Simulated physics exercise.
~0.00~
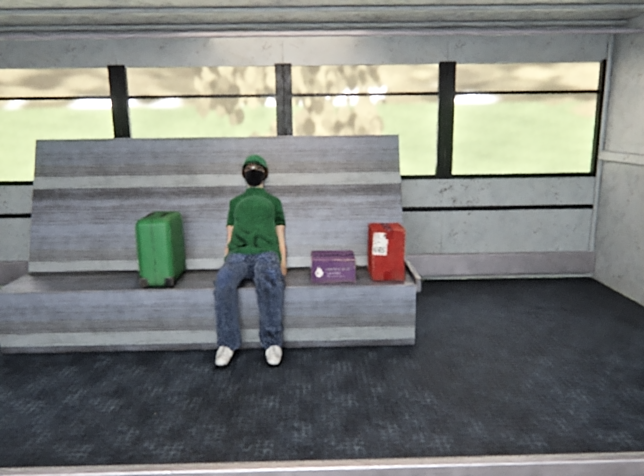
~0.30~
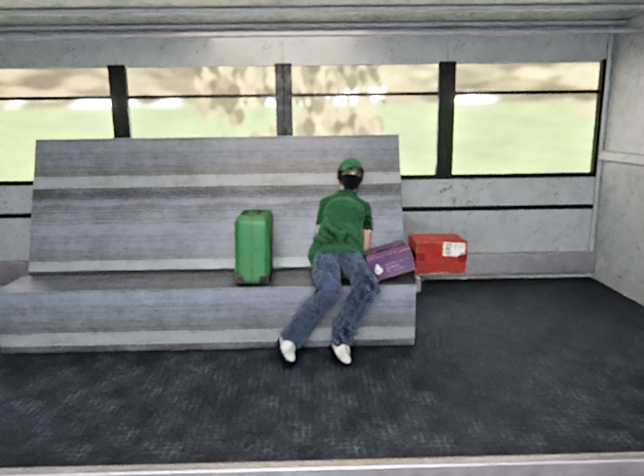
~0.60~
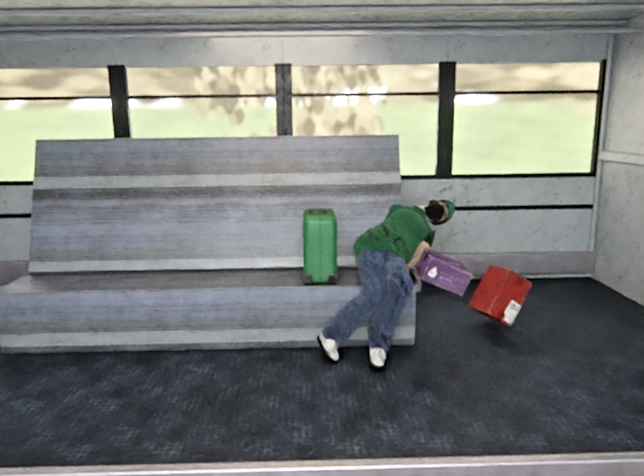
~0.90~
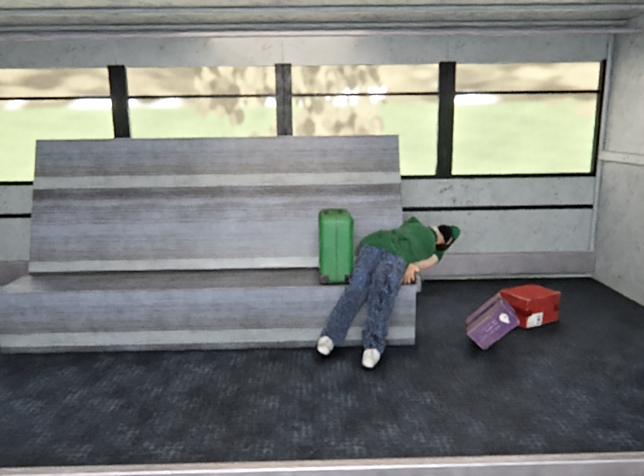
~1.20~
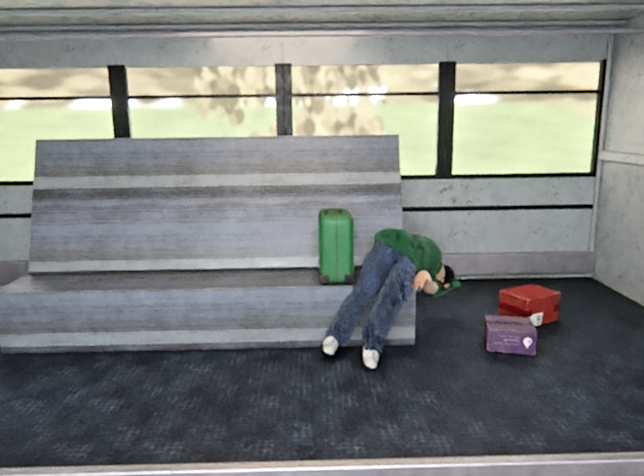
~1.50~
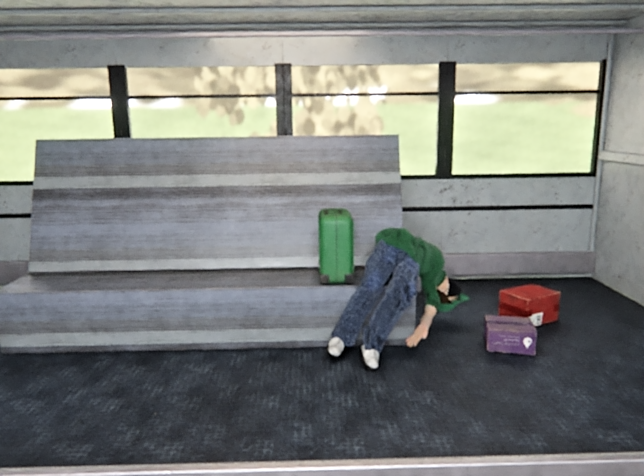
A sleeper and luggage slide right along a bench, and the purple and red cases fall off.
